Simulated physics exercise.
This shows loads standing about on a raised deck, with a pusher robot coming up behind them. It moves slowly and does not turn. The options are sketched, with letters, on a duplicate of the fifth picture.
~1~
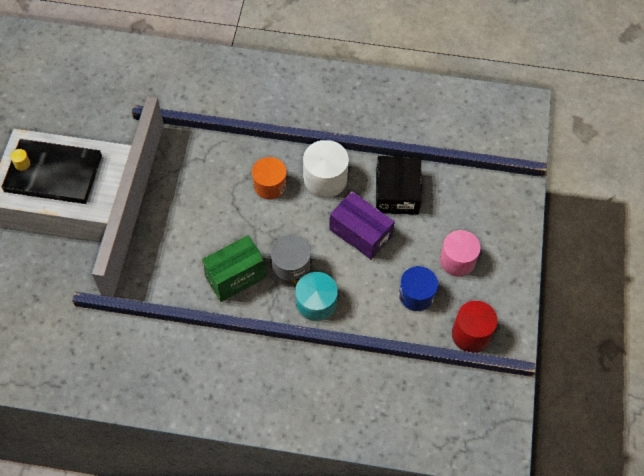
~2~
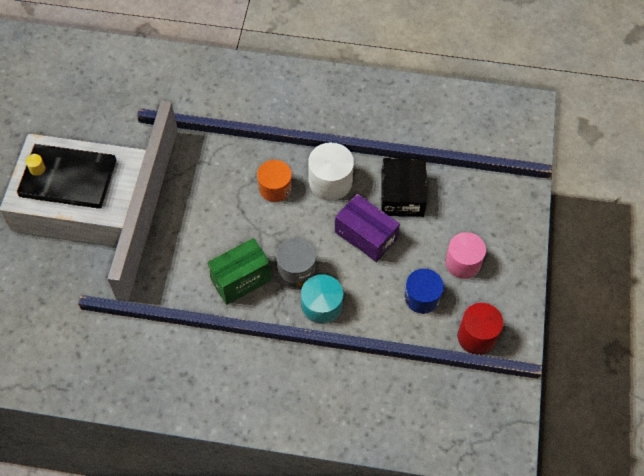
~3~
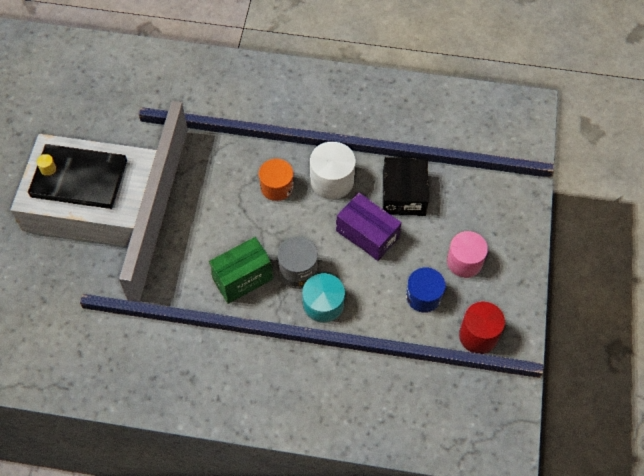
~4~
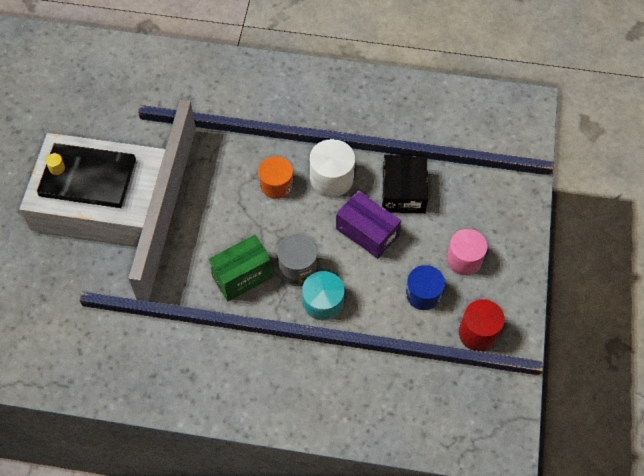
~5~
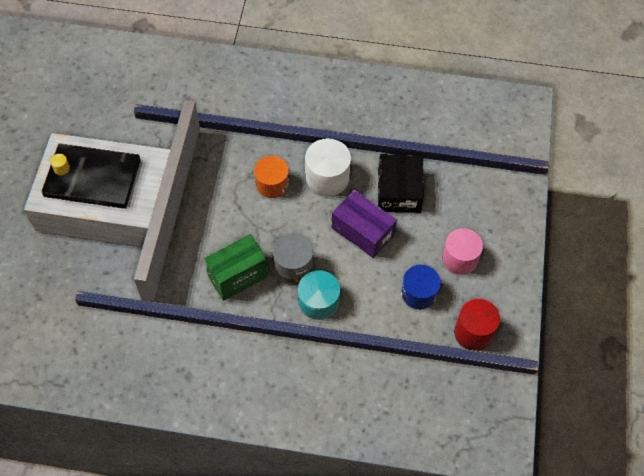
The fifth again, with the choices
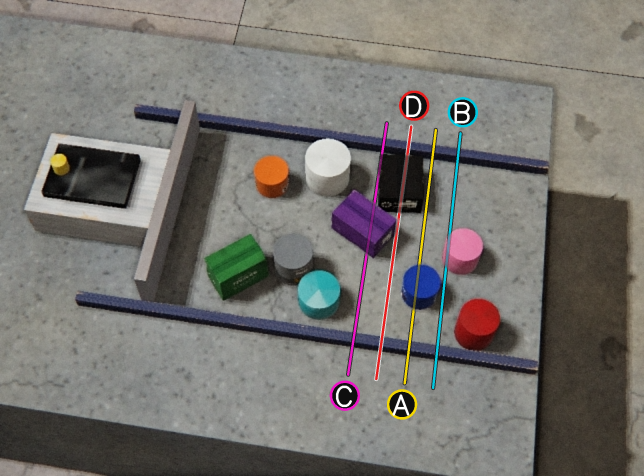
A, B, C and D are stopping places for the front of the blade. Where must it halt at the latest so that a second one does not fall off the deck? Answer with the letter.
B.
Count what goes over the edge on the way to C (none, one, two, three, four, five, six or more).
The count is none.
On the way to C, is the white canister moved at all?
Yes.
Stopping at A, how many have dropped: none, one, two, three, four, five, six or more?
The count is none.
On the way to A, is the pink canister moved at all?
Yes.
On the marked copy, A at (421, 248); B at (448, 251); C at (369, 240); D at (395, 244).
Following B. Soon after the start, robot (197, 190); turquoise canister (333, 302); white canister (335, 167).
Later, robot (299, 204); black parcel (443, 189); turquoise canister (415, 321).
In the end, robot (378, 216); red canister (539, 330); pink canister (535, 274); none fallen.
As for the rest, A is within the limit but short; C is within the limit but short; D is within the limit but short.
